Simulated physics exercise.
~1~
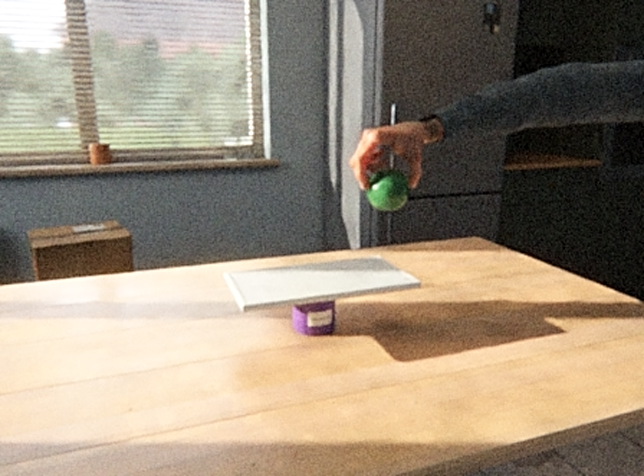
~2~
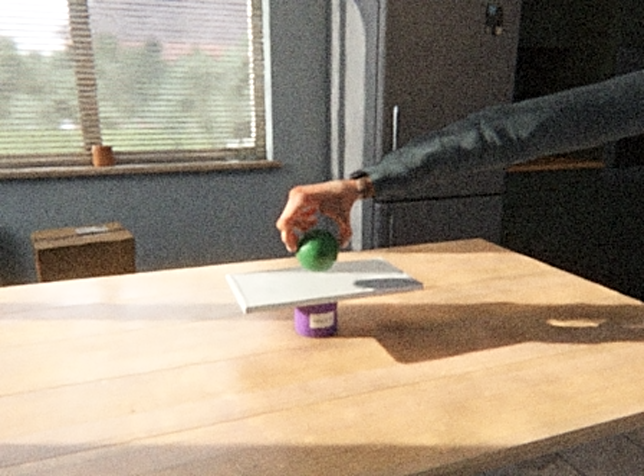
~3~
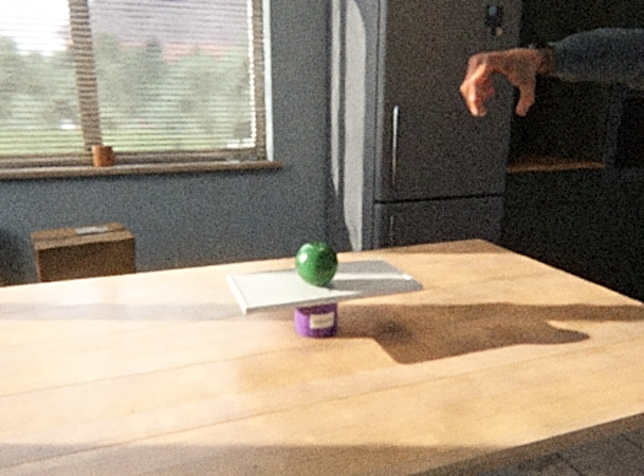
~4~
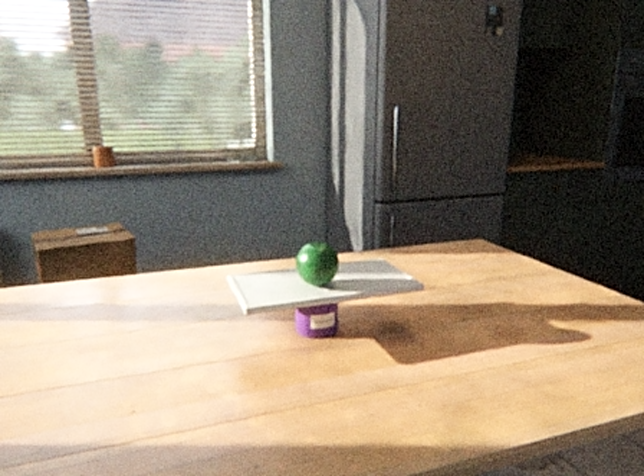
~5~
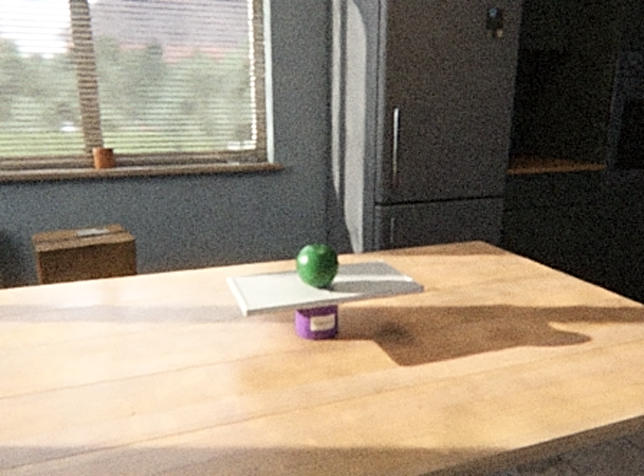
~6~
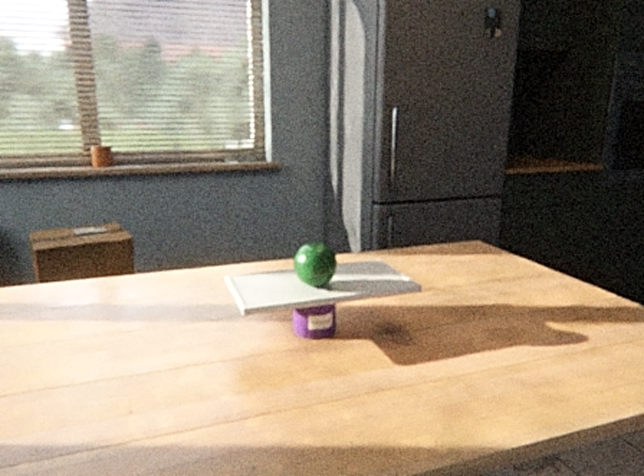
A hand reaches in from the right holding a green apple above a wooden table, filmed by a slightly swaying camera in a room with a blind-covered window at left and a tall grey fridge behind. On the table, a flat white lid rests across a small purple jar, casting a shadow to the right. The hand carries the apple left and down to the lid, above the jar. It lets go and draws back to the right, then leaves the view. The apple stays where it was set, and the little stack remains balanced.
